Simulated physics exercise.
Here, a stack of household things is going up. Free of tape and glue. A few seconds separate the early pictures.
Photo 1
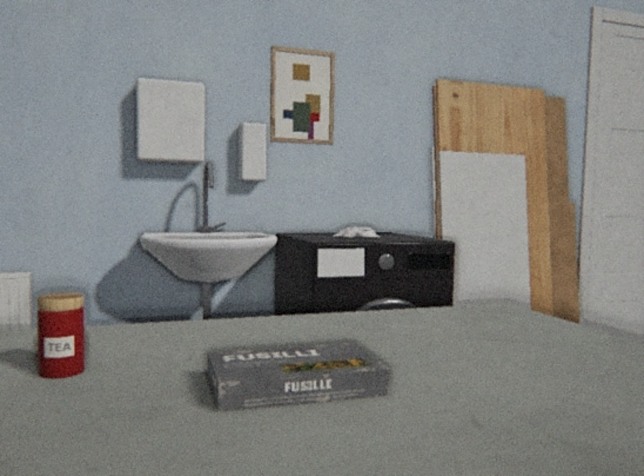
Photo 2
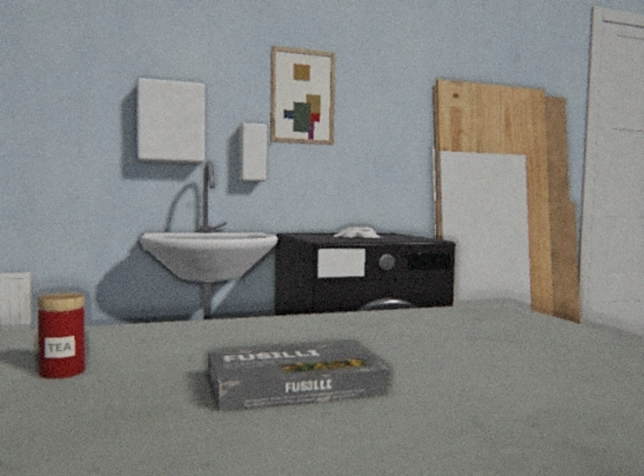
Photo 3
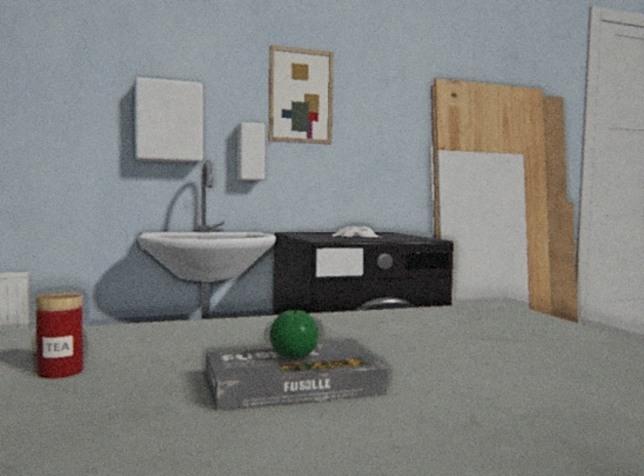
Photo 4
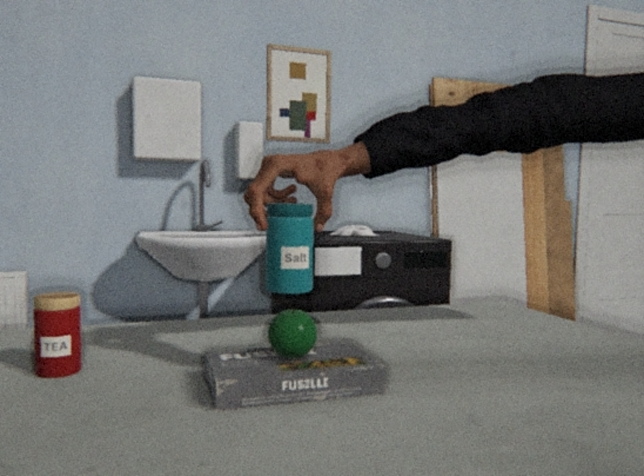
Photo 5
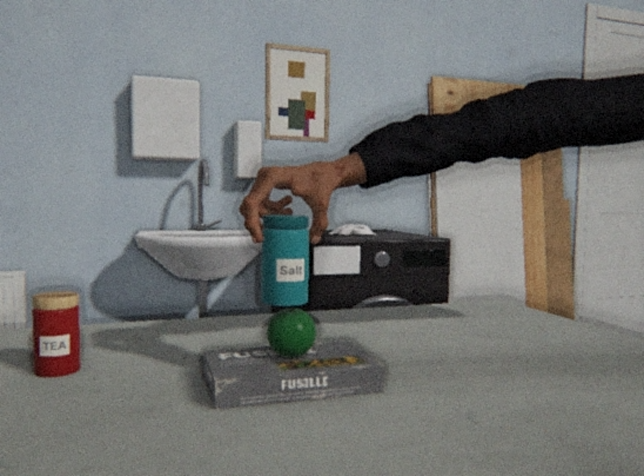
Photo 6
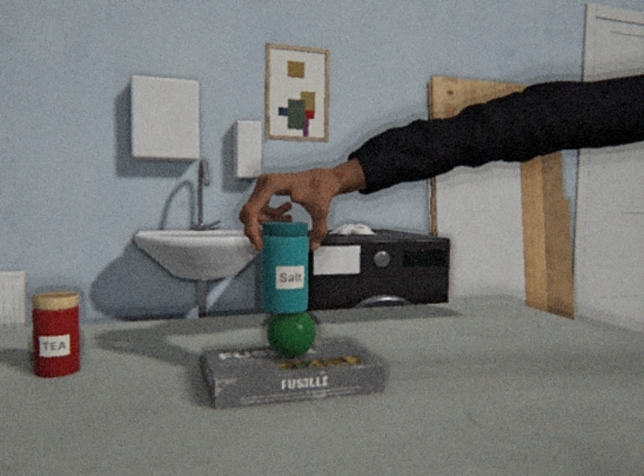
A green ball appears on the grey packet, then a hand lowers a turquoise jar onto it.
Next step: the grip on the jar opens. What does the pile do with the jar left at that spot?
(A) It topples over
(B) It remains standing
Answer: A.
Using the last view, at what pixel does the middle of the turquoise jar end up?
Somewhere around (154, 354) in the last picture.
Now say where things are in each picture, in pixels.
In the first picture, the last thing is not in view yet; grey packet (295, 374).
In the second picture, the last thing is not in view yet.
In the third picture, the last thing is not in view yet; red jar (60, 334).
The fourth picture shows still above its spot; turquoise jar (290, 247); grey packet (292, 372).
The fifth picture shows still above its spot; turquoise jar (285, 259); green apple (291, 332).
The sixth picture shows set down, still held; turquoise jar (285, 266); red jar (57, 333).
Then, 0.40 s on from there, turquoise jar turned 64° from how it was put near (242, 287).
Then, 0.50 s on from there, turquoise jar now fallen.
Then, 0.90 s on from there, things are still on the move.
Then, 1.50 s on from there, as before.
In the end, fallen, turquoise jar; the other 3 unmoved. At the end, from the last picture's camera, turquoise jar near (153, 354). The pile loses its balance.
